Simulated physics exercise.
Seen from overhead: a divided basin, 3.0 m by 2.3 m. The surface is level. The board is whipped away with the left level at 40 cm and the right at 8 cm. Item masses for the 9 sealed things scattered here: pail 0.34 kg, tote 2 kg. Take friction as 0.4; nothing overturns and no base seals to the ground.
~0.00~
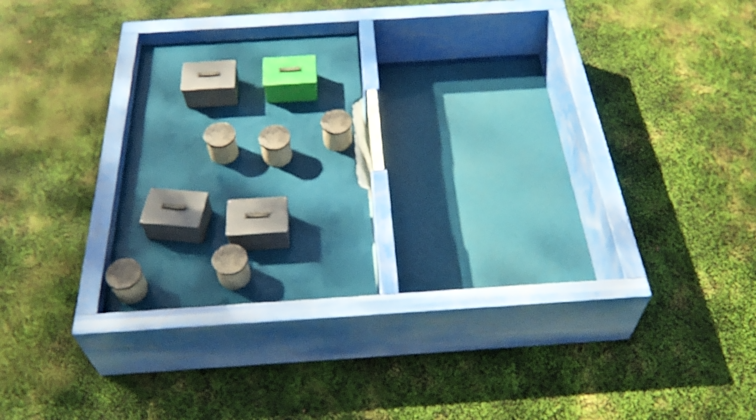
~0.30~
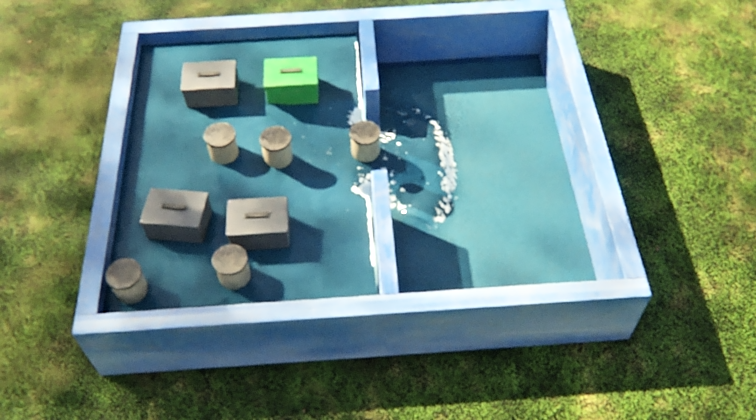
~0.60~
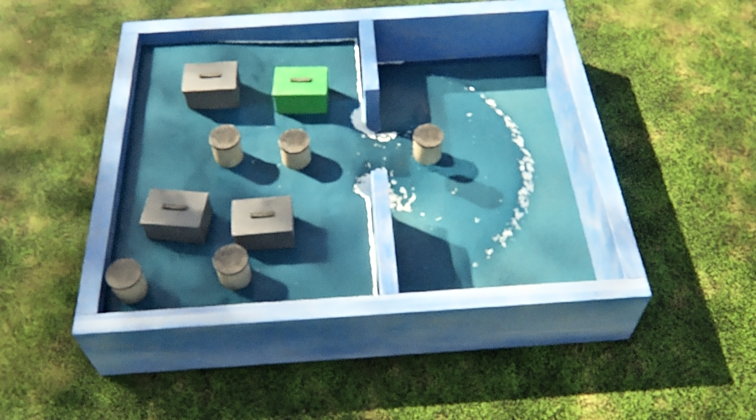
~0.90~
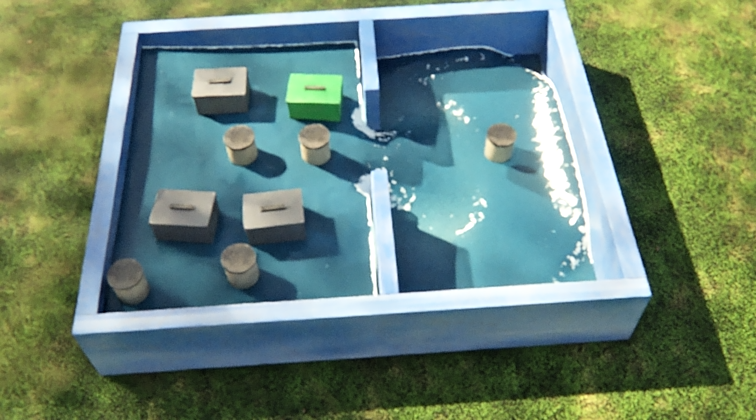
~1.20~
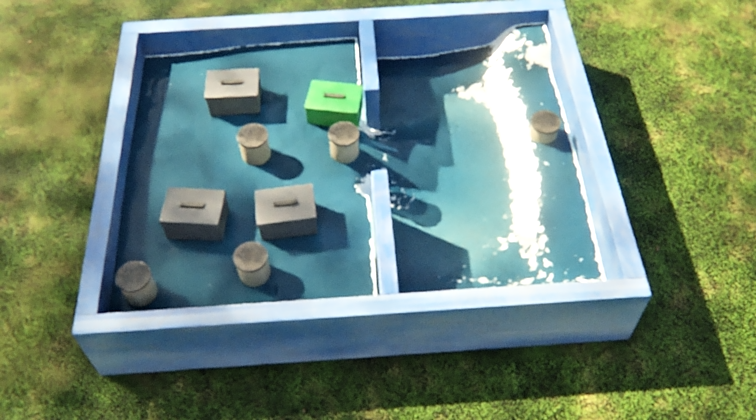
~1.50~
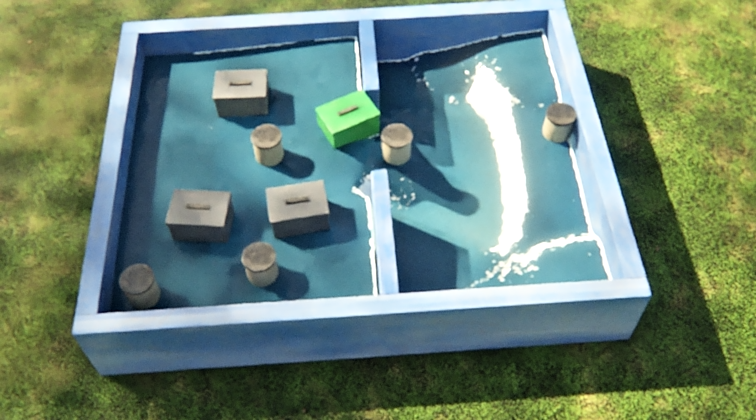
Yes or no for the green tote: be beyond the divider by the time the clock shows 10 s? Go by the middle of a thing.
When the time is up, the green tote is on the far side.
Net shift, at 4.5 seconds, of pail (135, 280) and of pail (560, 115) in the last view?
Respectively 5 and 120 centimetres.
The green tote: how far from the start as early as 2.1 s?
Roughly 120 cm.
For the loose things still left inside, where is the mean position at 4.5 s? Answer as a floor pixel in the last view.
Near (334, 197).
After 2.1 s the green tote is near (470, 127), 1.3 m from its start, afloat; 3 of 9 are over the mark; 9 afloat.
After 4.5 s the green tote is near (482, 115), 1.3 m from its start, afloat; 3 of 9 are over the mark; 9 afloat.
After 7.0 s the green tote is near (457, 111), 1.2 m from its start, afloat; 3 of 9 are over the mark; 9 afloat.
After 10.0 s the green tote is near (506, 70), 1.5 m from its start, afloat; 3 of 9 are over the mark; 9 afloat.
